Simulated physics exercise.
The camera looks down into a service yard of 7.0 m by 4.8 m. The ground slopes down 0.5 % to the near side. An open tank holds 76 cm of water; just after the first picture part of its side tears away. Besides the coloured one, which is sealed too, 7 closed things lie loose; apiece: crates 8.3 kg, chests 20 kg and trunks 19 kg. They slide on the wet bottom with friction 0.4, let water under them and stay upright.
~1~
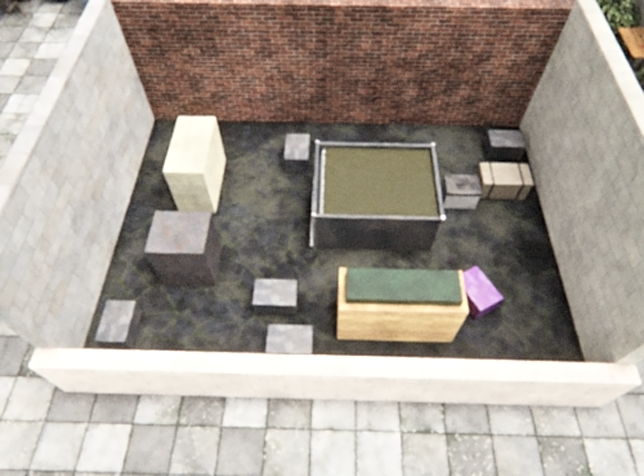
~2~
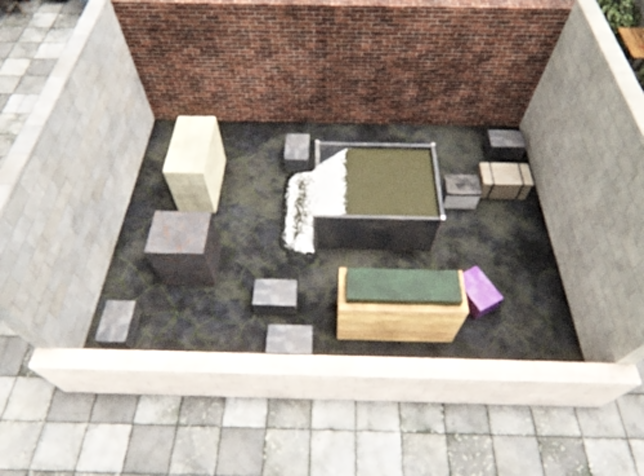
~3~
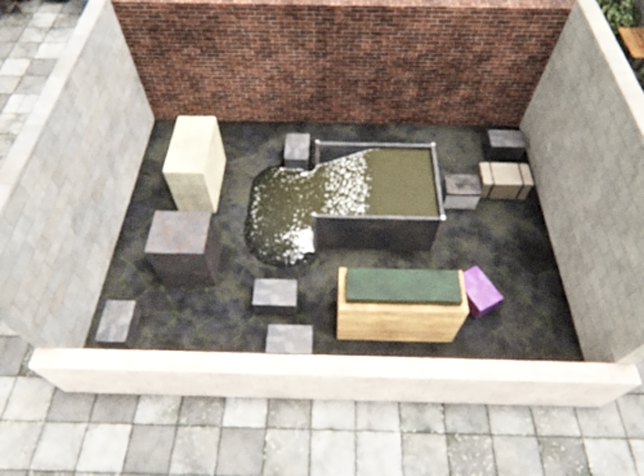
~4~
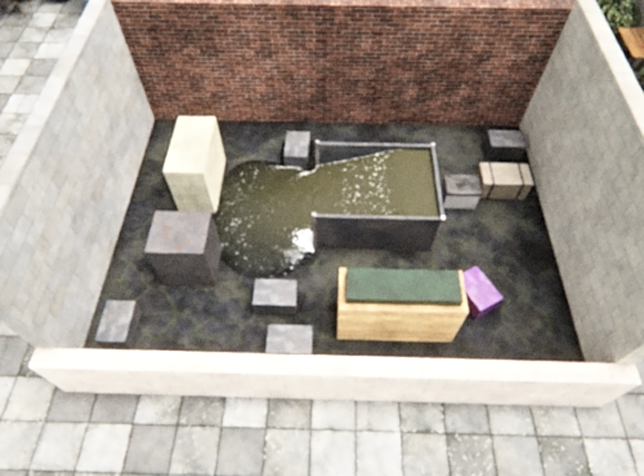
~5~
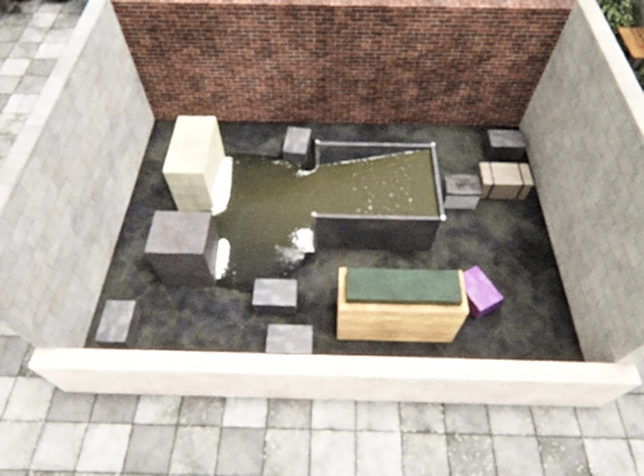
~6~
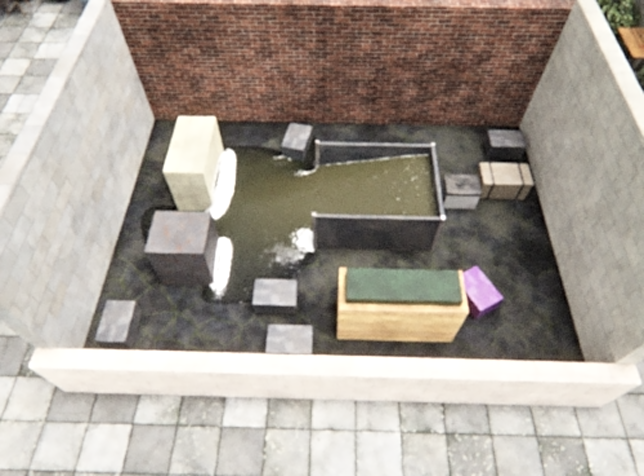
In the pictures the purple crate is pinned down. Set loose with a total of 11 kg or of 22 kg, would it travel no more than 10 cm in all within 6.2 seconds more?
Verdict: The lower weight is enough.
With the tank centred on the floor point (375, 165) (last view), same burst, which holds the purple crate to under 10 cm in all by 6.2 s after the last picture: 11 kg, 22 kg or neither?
In that case only the higher weight holds it.
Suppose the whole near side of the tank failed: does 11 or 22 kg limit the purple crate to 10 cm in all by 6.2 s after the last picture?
Then neither load is enough.
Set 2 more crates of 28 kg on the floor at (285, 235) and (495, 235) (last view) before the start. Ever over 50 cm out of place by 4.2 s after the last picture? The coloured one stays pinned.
In turn: More, short of it.
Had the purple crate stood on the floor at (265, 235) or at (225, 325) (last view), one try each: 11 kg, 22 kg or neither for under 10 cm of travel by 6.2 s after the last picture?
In turn: Neither holds; neither is enough.
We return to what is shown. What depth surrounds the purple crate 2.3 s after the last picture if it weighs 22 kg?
Roughly 0 cm.
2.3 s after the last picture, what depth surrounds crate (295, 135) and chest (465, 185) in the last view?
About 3 and 0 cm.
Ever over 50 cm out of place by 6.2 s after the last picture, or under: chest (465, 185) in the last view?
It is short of it.
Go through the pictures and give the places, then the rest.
The first picture shows the purple crate at (479, 288), on the bottom; water covers 2.6 m2; 0 of 8 have shifted.
The second picture shows the purple crate at (479, 288), on the bottom; 3.5 m2 under water; 0 of 8 have shifted.
The third picture shows the purple crate at (479, 288), on the bottom; water covers 4.6 m2; 0 of 8 have shifted.
The fourth picture shows the purple crate at (479, 288), on the bottom; 6.1 m2 under water; 1 of 8 have shifted.
The fifth picture shows the purple crate at (479, 288) rests on the ground; water covers 7.0 m2; 1 of 8 have shifted.
The sixth picture shows the purple crate at (479, 288), on the bottom; 7.9 m2 under water; 1 of 8 have shifted.
Then, 0.6 s after the last picture the purple crate would be 0 cm from its start with 11 kg and 0 cm from its start with 22 kg; 0 cm of water round it then.
Then, 2.3 s after the last picture the purple crate would be 0 cm from its start with 11 kg and 0 cm from its start with 22 kg; 0 cm of water round it then.
Then, 4.2 s after the last picture the purple crate would be 0 cm from its start with 11 kg and 0 cm from its start with 22 kg; 0 cm of water round it then.
Then, 6.2 s after the last picture the purple crate would be 0 cm from its start with 11 kg and 0 cm from its start with 22 kg; 3 cm of water round it then.
